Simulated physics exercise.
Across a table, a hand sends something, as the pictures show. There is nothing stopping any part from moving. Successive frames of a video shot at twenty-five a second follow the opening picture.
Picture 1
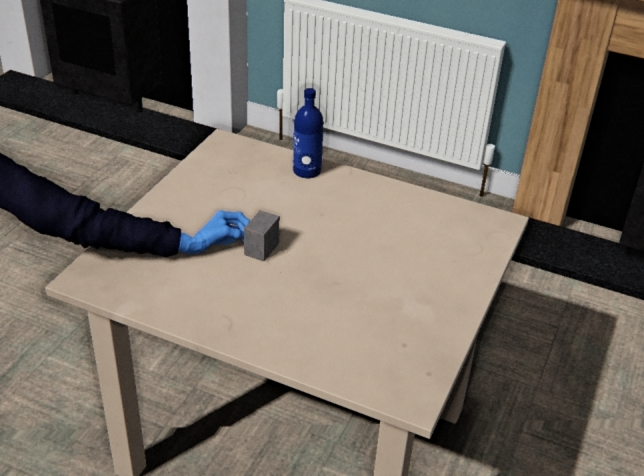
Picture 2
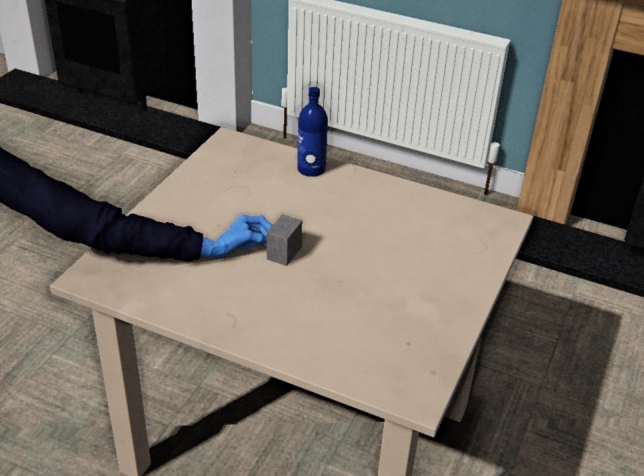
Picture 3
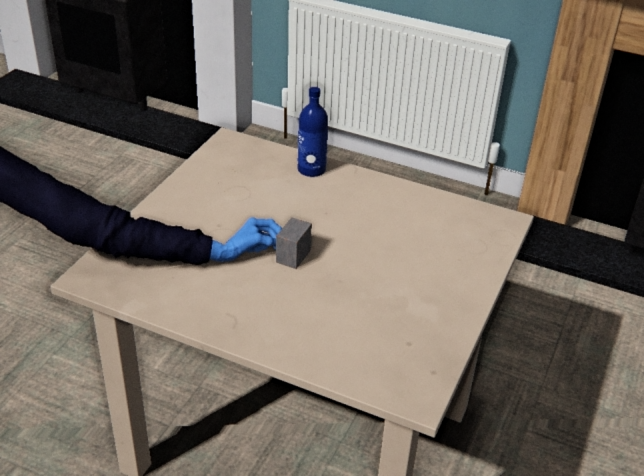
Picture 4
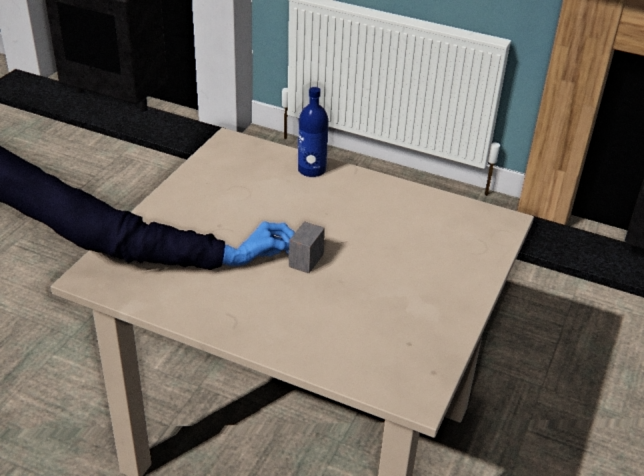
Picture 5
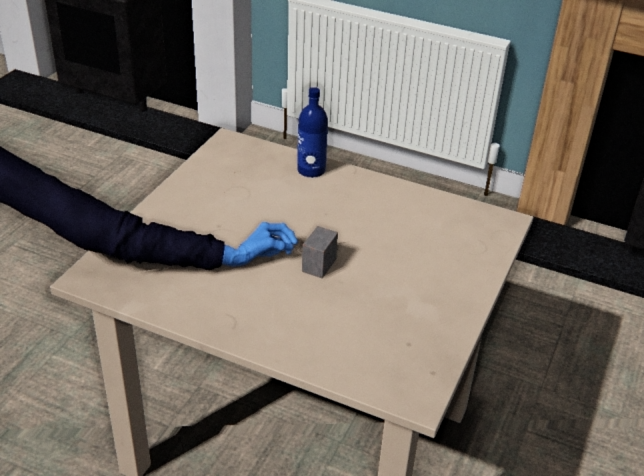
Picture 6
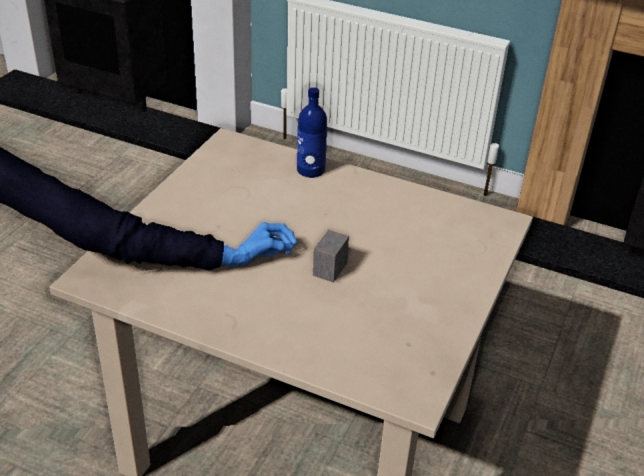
A small grey block was pushed to the right across a table by a blue-gloved hand, then slid a little farther on its own after the hand stopped, while a blue bottle stood still behind.
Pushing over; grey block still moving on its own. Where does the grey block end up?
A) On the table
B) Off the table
Option A: On the table.
Then, 0.24 s after the last picture, grey block slid well along near (357, 264).
Then, 0.48 s after the last picture, grey block resting near (357, 264).
At rest, moved from the start, grey block. Seen from the same camera at the end, grey block near (357, 264).
